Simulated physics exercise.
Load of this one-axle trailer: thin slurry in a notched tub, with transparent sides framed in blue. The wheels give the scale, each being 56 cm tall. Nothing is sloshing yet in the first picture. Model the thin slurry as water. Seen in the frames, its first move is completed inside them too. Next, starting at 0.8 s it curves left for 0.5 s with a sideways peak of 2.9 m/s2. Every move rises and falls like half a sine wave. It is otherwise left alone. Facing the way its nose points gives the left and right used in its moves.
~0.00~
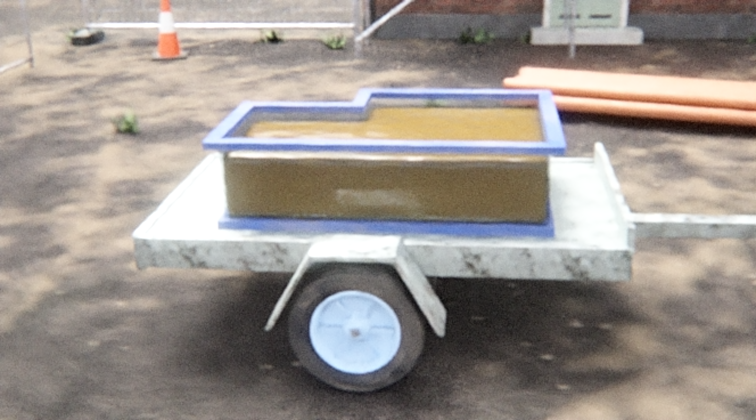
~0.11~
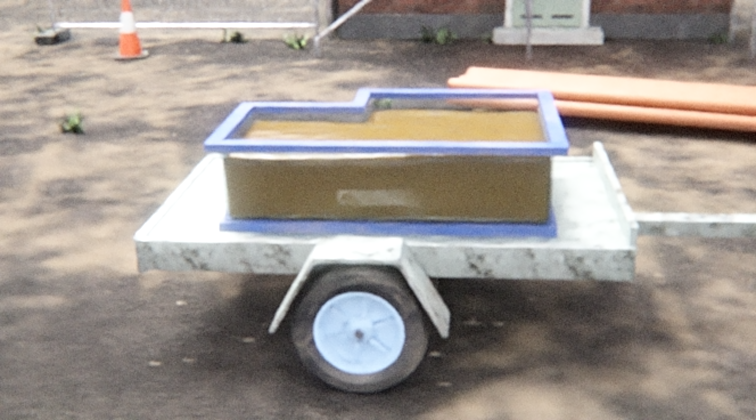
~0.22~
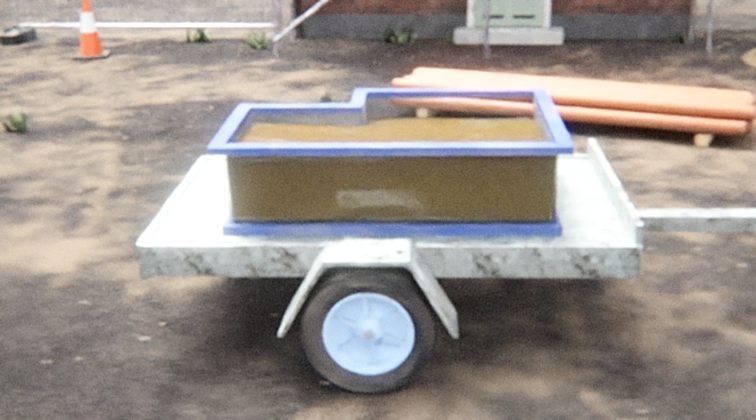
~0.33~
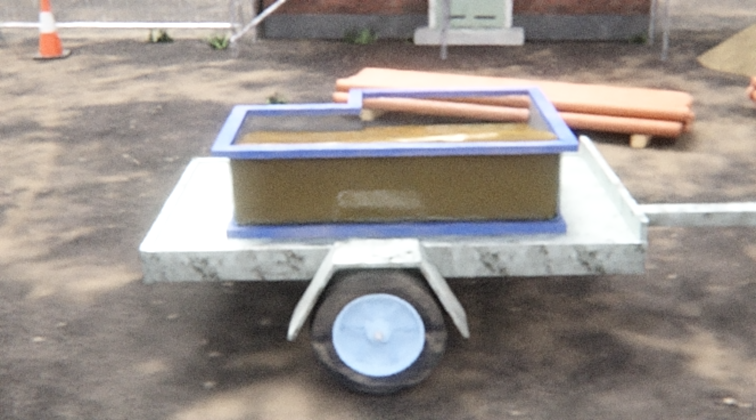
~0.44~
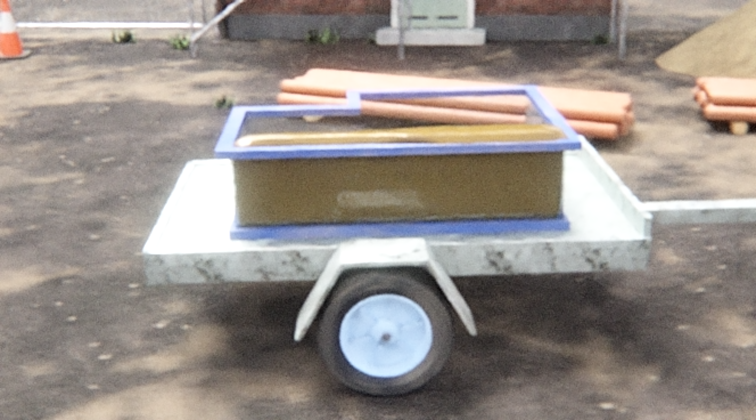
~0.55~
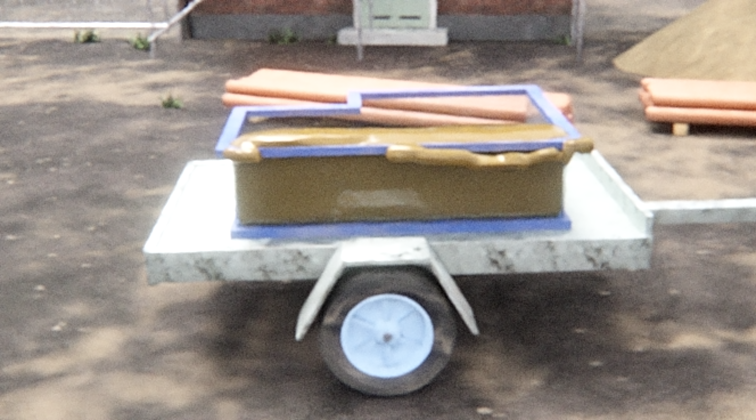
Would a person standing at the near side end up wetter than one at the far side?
Looks like it heads our way.
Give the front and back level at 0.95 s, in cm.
Front level 28 cm, back level 32 cm.
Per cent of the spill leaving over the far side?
Share: Near 20%.
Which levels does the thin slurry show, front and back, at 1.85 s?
The level sits near 28 cm in front and near 32 cm behind.
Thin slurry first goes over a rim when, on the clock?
0.8 s.
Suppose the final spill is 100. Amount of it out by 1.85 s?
Around 50 percent of it.
By 0.95 s it stands 32 cm high behind and 28 cm in front; 2 per cent has gone over the near side.
By 1.35 s it stands 29 cm high behind and 31 cm in front; 2 per cent has gone over the near side.
By 1.85 s it stands 32 cm high behind and 29 cm in front; 4 per cent has gone over the near side, a little elsewhere.
By 4.28 s 7 per cent has gone over the near side and the far side, a little elsewhere; the far side has passed 2 per cent and the near side 4.
